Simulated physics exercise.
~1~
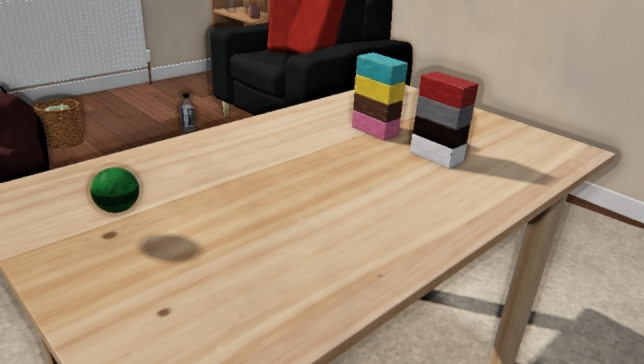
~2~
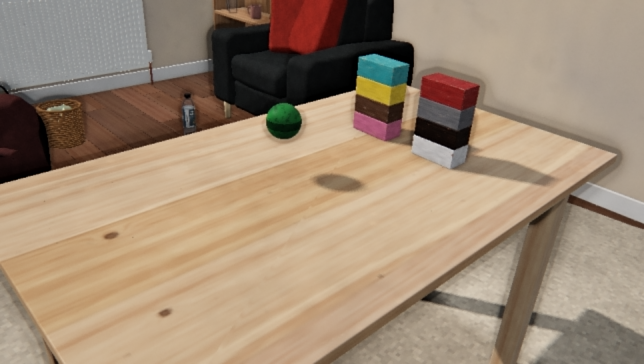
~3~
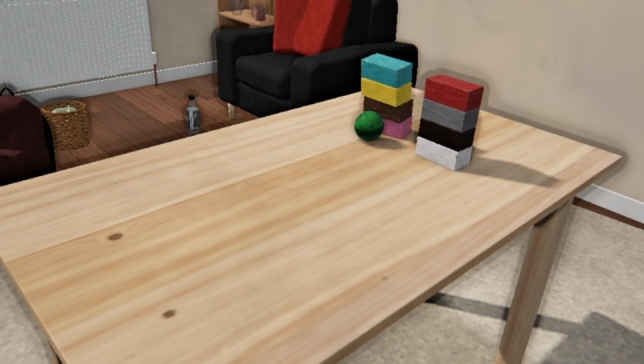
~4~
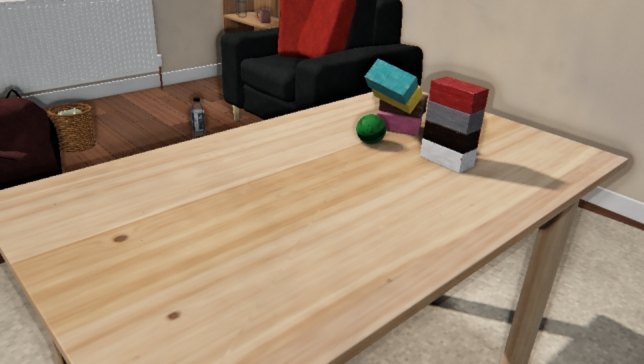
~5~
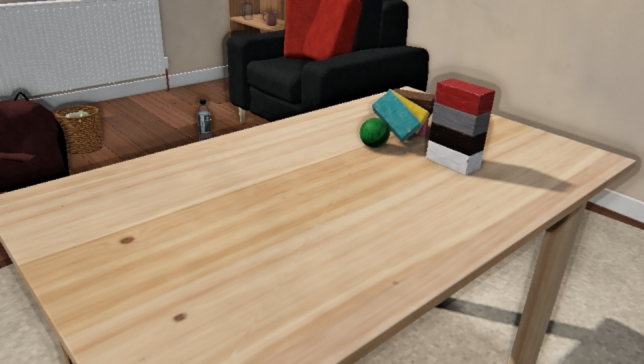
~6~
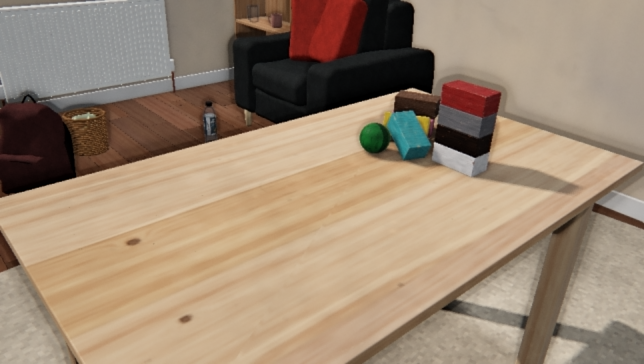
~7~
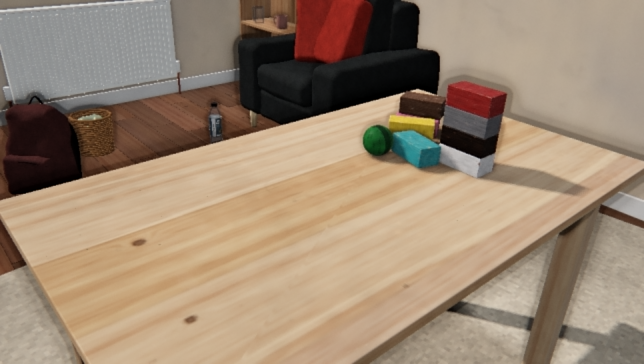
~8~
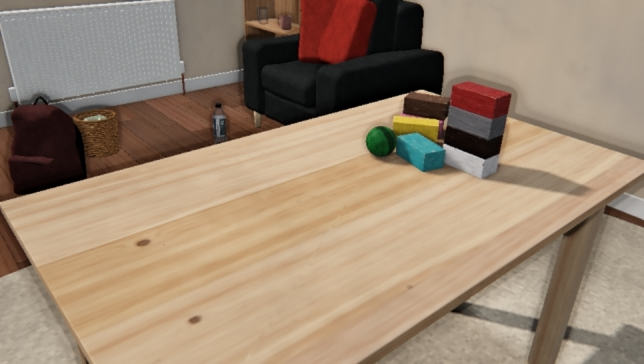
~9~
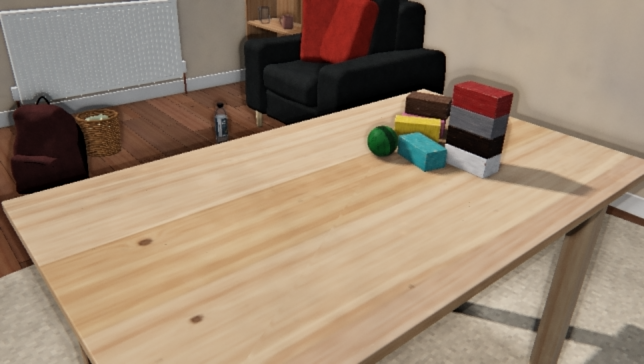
On a wooden table, a green ball flies right and knocks down the turquoise-topped stack.
